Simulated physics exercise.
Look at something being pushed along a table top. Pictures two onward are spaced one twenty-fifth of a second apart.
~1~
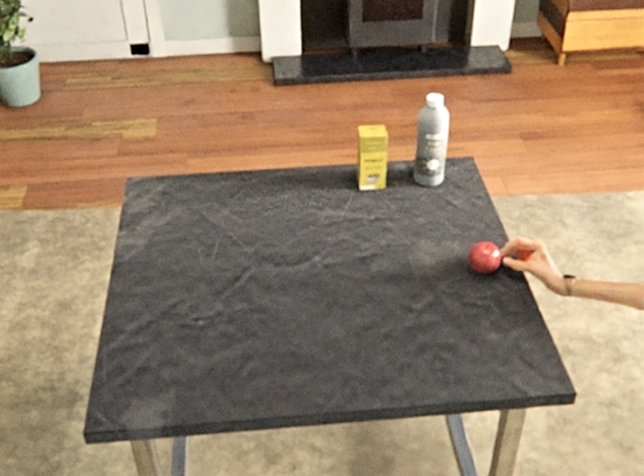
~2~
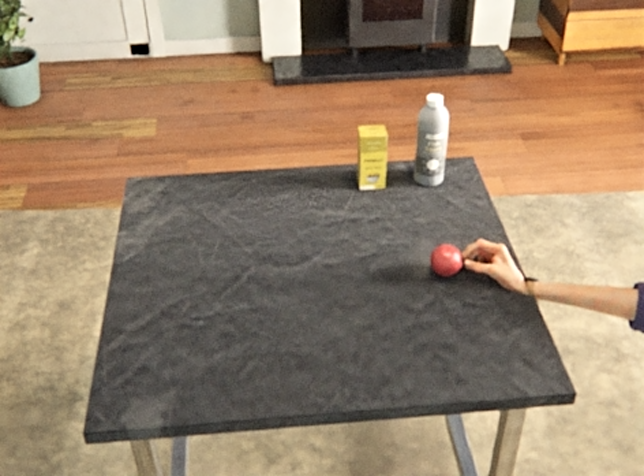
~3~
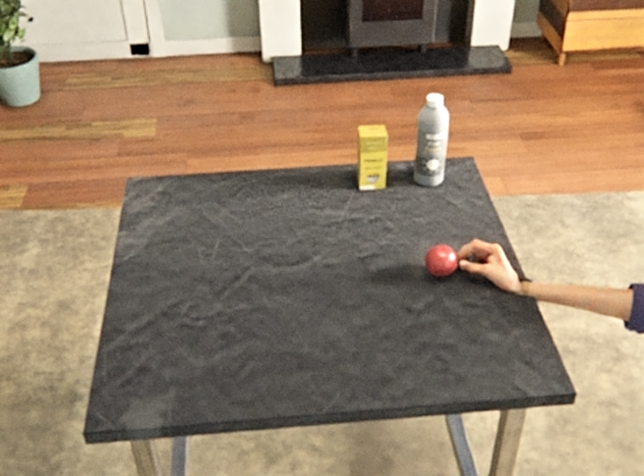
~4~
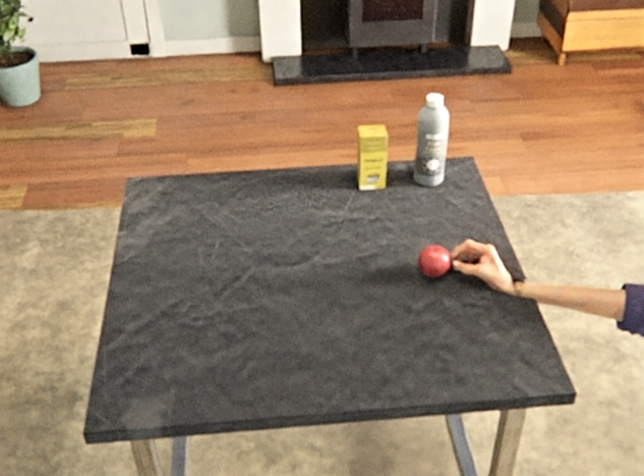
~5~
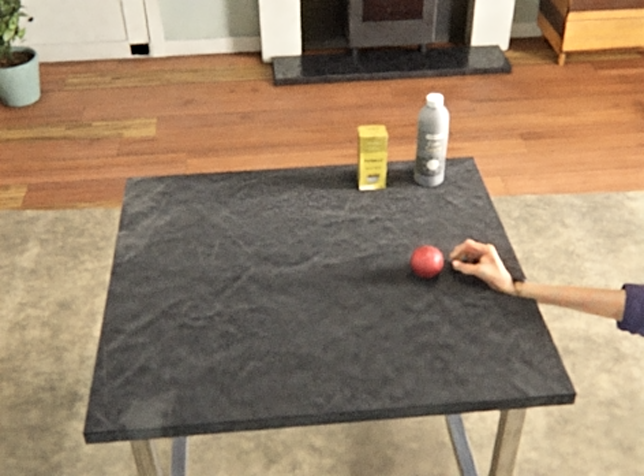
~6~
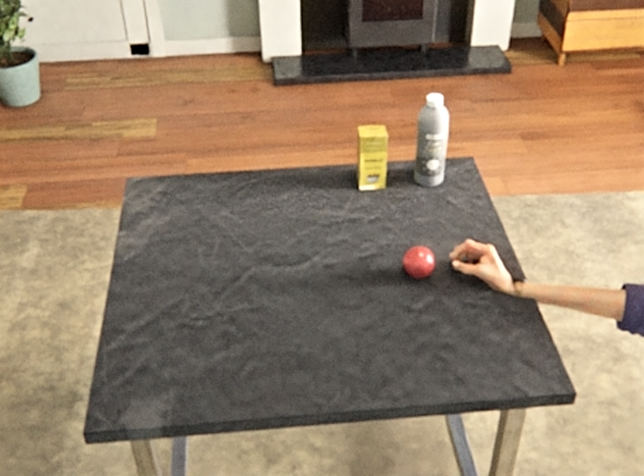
A red apple near the right edge of a dark tabletop is pushed left by a hand, while a yellow box and a gray bottle stand still at the back. The hand then slows and stays in place as the apple rolls slightly farther left, opening a small gap between them.
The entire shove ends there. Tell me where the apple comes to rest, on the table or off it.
You'll see it is on the table when it's all over.
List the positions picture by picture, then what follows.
The first frame shows under the hand; red apple (485, 258).
The second frame shows under the hand; red apple (446, 260).
The third frame shows under the hand; red apple (441, 261).
The fourth frame shows red apple (434, 261).
The fifth frame shows red apple (426, 262) rolled a little.
The sixth frame shows red apple (419, 262) rolled a little.
Then, 0.30 s after the last picture, red apple rolled well along near (368, 266).
Then, 0.70 s after the last picture, red apple rolled well along near (318, 269).
At rest, moved from the start, red apple. Seen from the same camera at the end, red apple near (281, 272).
